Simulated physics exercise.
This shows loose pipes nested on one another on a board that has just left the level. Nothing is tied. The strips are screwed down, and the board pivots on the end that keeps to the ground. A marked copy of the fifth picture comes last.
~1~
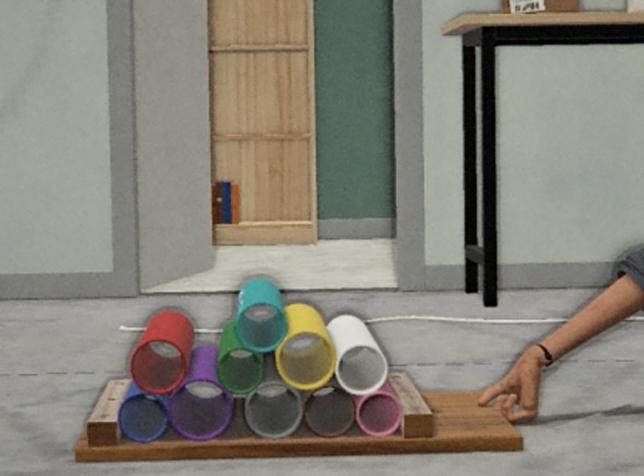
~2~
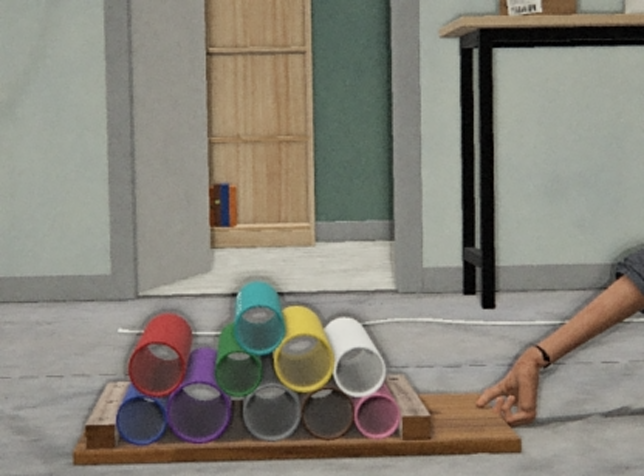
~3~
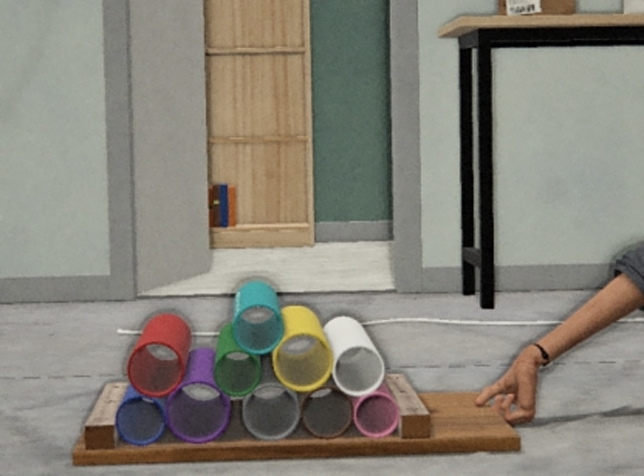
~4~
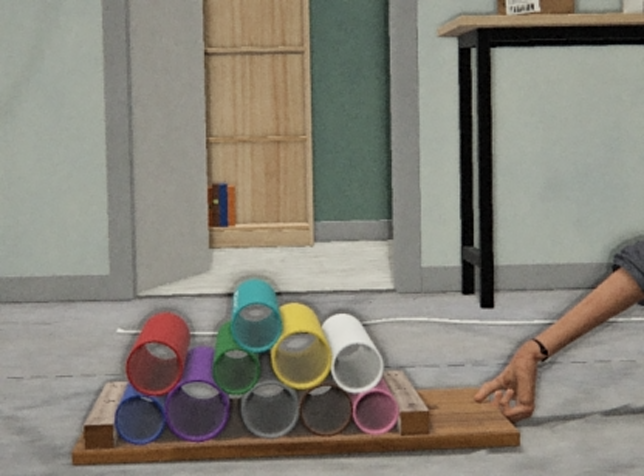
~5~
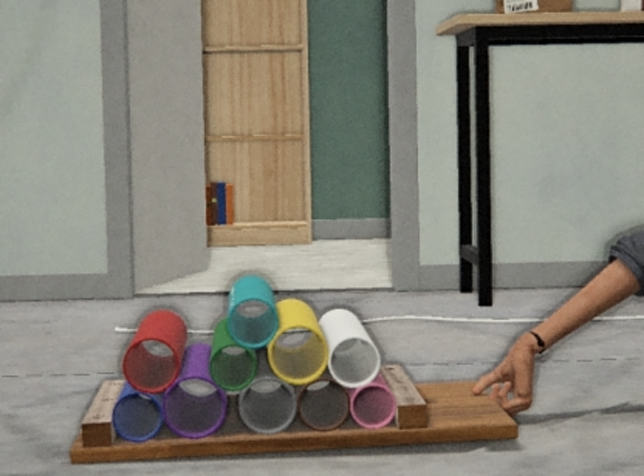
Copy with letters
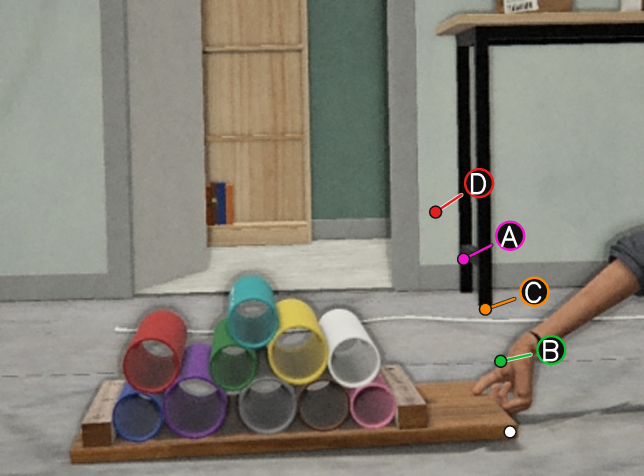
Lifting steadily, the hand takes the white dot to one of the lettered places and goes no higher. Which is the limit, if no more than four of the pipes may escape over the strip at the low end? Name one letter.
Lift it to D and no more.
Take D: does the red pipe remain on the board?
No, with D.
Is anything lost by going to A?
At A: Yes.
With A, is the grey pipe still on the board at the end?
Yes, with A.
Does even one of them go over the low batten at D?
Yes.
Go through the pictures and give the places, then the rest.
Yellow pipe (306, 360); red pipe (159, 366); white pipe (362, 369), in the first picture.
White pipe (360, 371); turquoise pipe (260, 329), in the second picture.
Board (293, 414); pink pipe (377, 415); white pipe (359, 371); brown pipe (327, 413), in the third picture.
Board (293, 412); blue pipe (140, 420); purple pipe (197, 410), in the fourth picture.
Board (290, 408); blue pipe (137, 417); purple pipe (194, 407), in the fifth picture.
On the marked copy, A at (464, 259); B at (501, 361); C at (485, 309); D at (435, 212); the white dot at (510, 432).
Taking D. A third of the way, board at 18°.
Two thirds of the way, board at 32°.
When it is over, board at 32°, two over the low batten (red, turquoise).
As for the rest, A two over the low batten (red, turquoise); B none over the low batten; C one over the low batten (red).
